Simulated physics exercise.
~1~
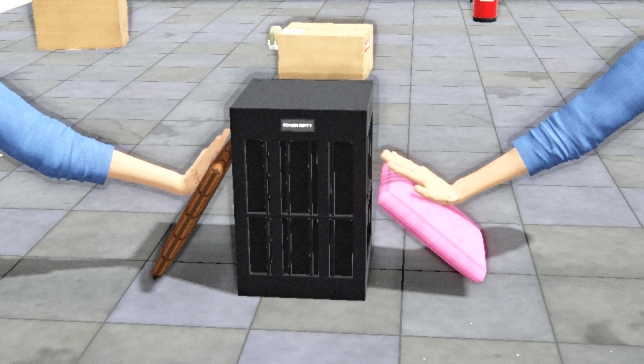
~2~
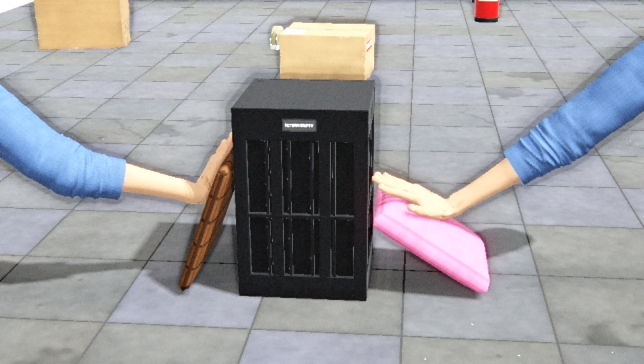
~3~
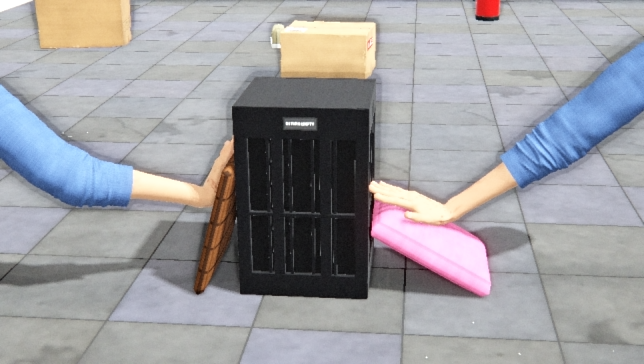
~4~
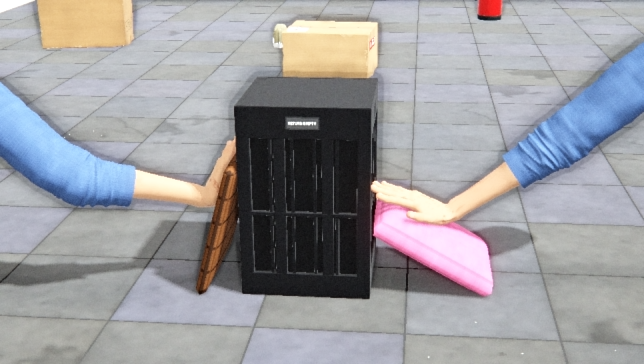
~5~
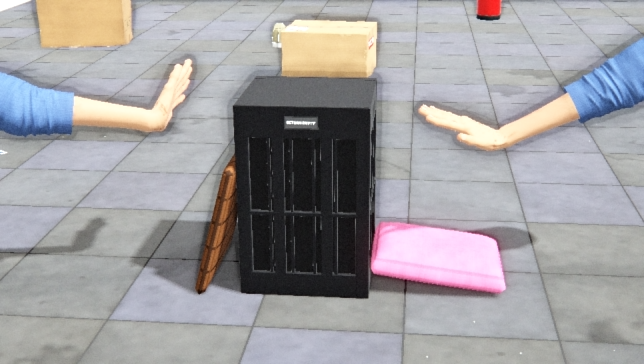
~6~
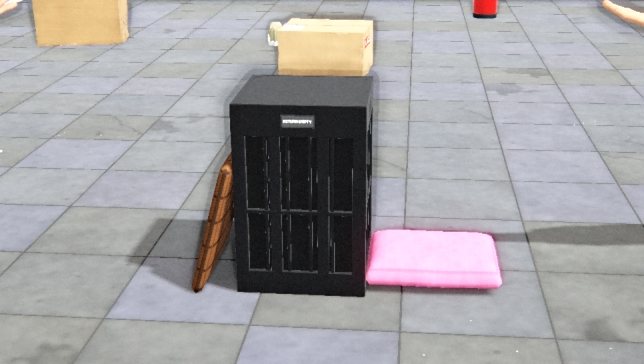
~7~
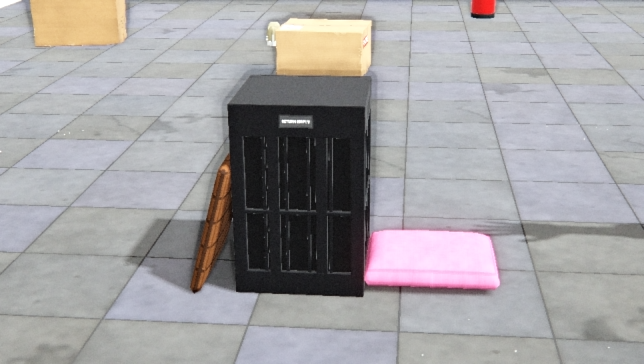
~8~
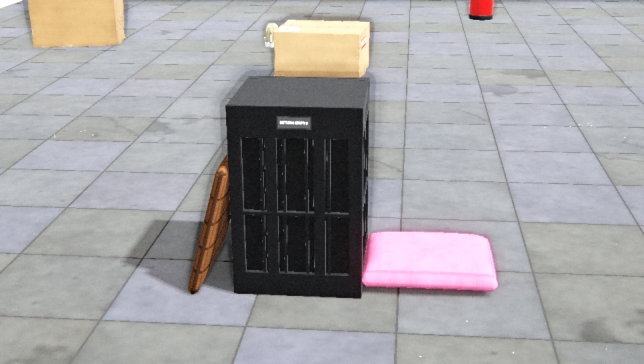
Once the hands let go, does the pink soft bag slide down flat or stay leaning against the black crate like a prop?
The pink soft bag slides down and lies flat on the floor beside the crate. The brown seat pad on the other side keeps its lean.
